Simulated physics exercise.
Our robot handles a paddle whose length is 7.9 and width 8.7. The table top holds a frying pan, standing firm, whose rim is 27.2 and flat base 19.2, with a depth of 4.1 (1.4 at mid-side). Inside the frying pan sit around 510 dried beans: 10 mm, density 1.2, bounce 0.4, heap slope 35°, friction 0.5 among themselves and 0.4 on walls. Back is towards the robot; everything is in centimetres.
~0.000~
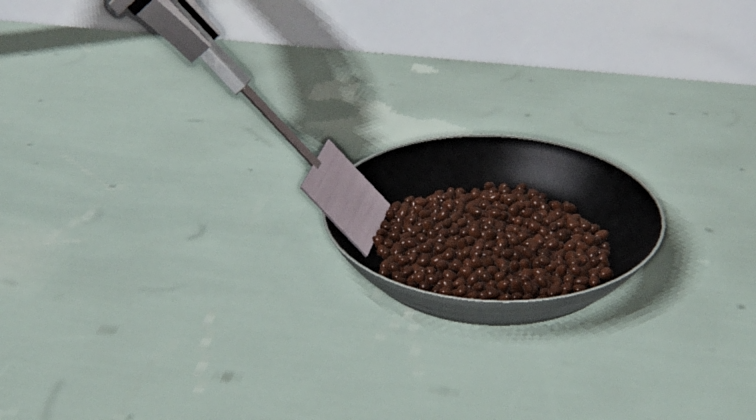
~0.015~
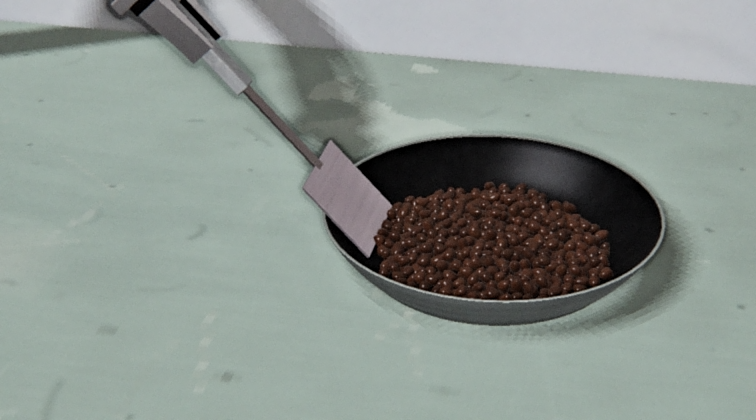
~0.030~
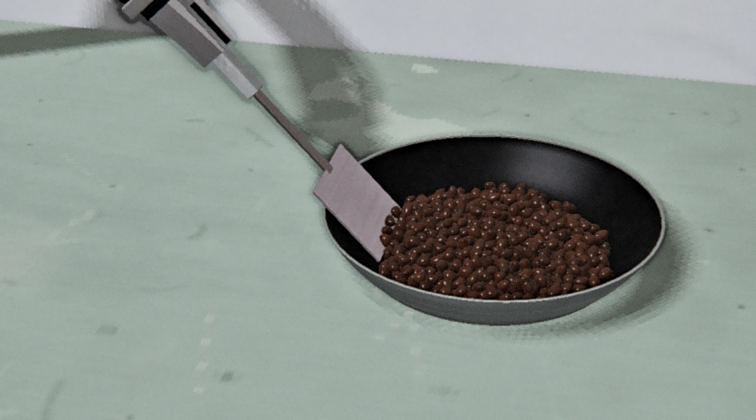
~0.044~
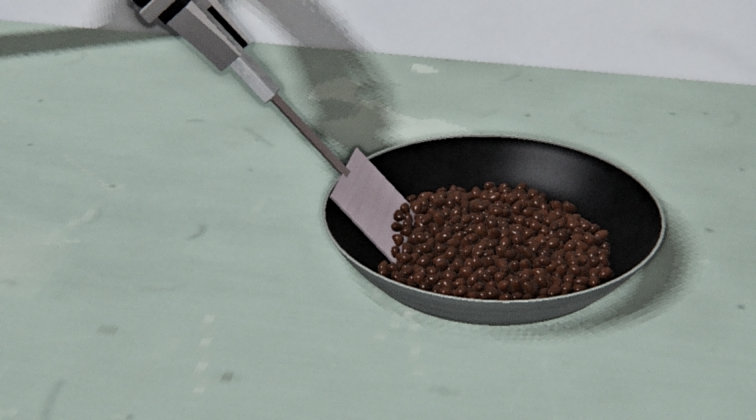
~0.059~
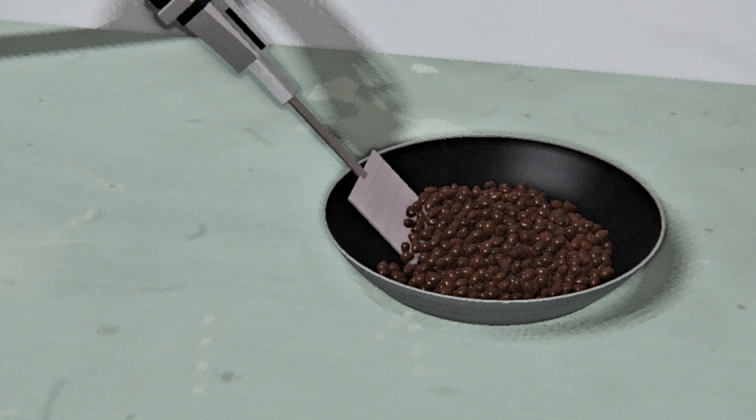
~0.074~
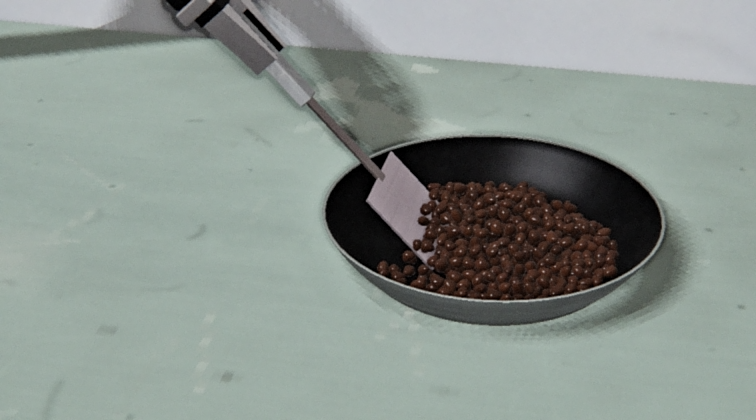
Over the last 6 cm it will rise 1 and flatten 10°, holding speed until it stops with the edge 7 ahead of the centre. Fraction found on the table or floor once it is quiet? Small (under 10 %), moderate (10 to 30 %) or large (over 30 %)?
Small.
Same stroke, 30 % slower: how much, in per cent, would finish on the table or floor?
The share on the table or floor would be about 0 percent.
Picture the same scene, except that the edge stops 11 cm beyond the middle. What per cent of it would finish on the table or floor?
I'd expect close to 40 per cent then.
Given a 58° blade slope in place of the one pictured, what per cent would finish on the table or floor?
5 %.
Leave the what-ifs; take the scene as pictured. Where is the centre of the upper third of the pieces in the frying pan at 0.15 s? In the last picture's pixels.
It is centred at about (538, 231).
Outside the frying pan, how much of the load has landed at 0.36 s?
Estimate: About 0 percent.
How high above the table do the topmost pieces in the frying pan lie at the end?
Close to 5.5 centimetres high.
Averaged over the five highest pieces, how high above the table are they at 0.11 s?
They are some 5 cm up.
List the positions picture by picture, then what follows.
The paddle top edge at (315, 163), sloping 47°; upper third of the load around (494, 236), from x 380 to 605, top at y 190; 506 in the frying pan, in the first picture.
The paddle top edge at (317, 164), sloping 47°; upper third of the load around (494, 236), from x 380 to 605, top at y 190, in the second picture.
The paddle top edge at (327, 168), sloping 47°; upper third of the load around (491, 235), from x 385 to 605, top at y 190, in the third picture.
The paddle top edge at (344, 171), sloping 47°; upper third of the load around (480, 232), from x 385 to 605, top at y 185, in the fourth picture.
The paddle top edge at (361, 173), sloping 47°; upper third of the load around (485, 230), from x 385 to 610, top at y 185, in the fifth picture.
The paddle top edge at (379, 175), sloping 47°; upper third of the load around (490, 229), from x 385 to 610, top at y 185; 506 in the frying pan, in the sixth picture.
After 0.11 s, sloping 47°, highest piece 5 above the table; 506 in the frying pan.
After 0.15 s, sloping 43°, highest piece 5 above the table; 506 in the frying pan.
After 0.36 s, sloping 37°, highest piece 5 above the table; 494 in the frying pan, 12 on the table or floor.
After 1.41 s, sloping 37°, highest piece 5 above the table; 493 in the frying pan, 13 on the table or floor.
In the end, 493 in the frying pan, 13 on the table or floor. That is 3 % on the table or floor.
